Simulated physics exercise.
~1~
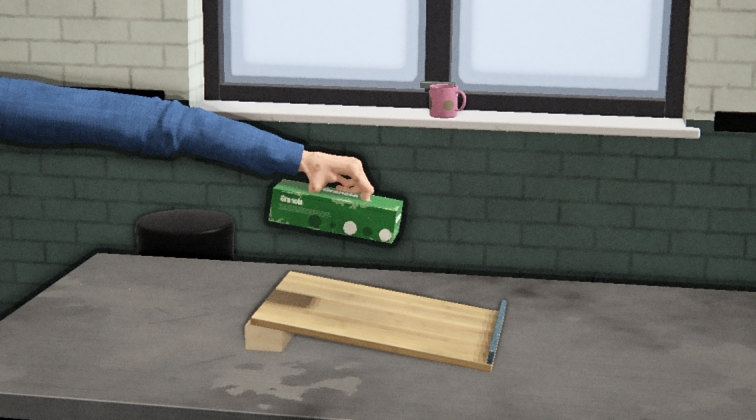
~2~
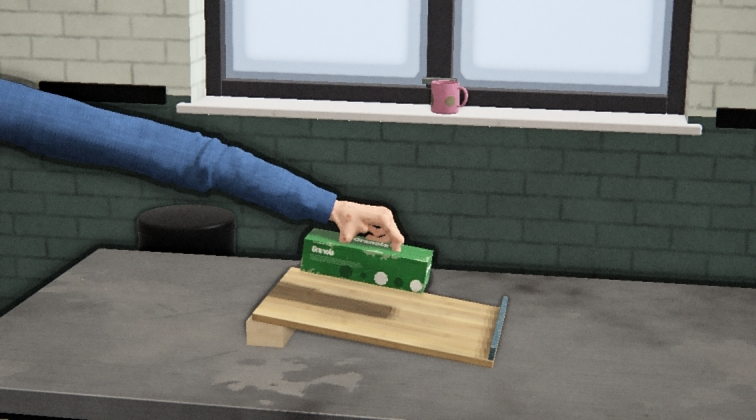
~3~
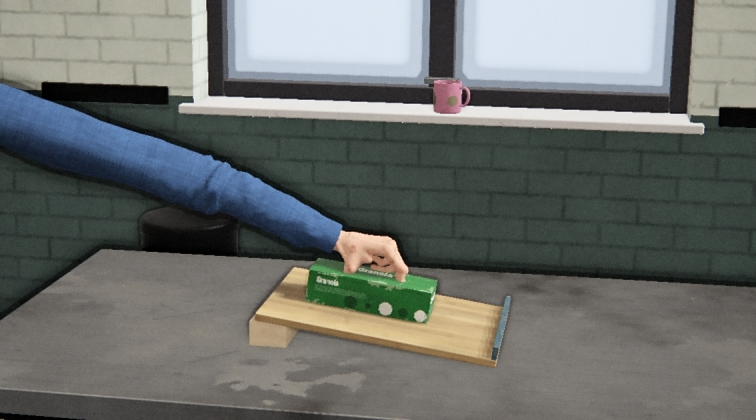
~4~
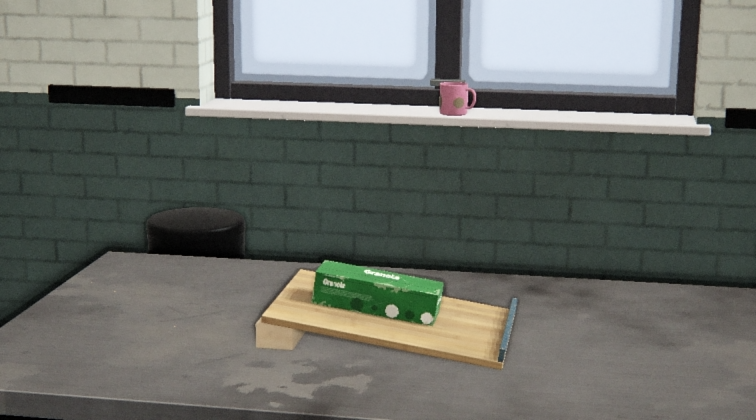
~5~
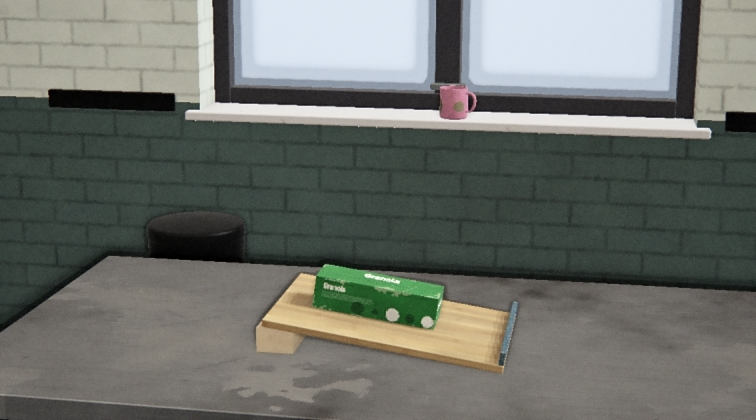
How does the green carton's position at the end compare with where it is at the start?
At the start the green carton is held in the air above the wooden board. At the end it rests on the board, lower and a little farther to the right, with no hand on it.
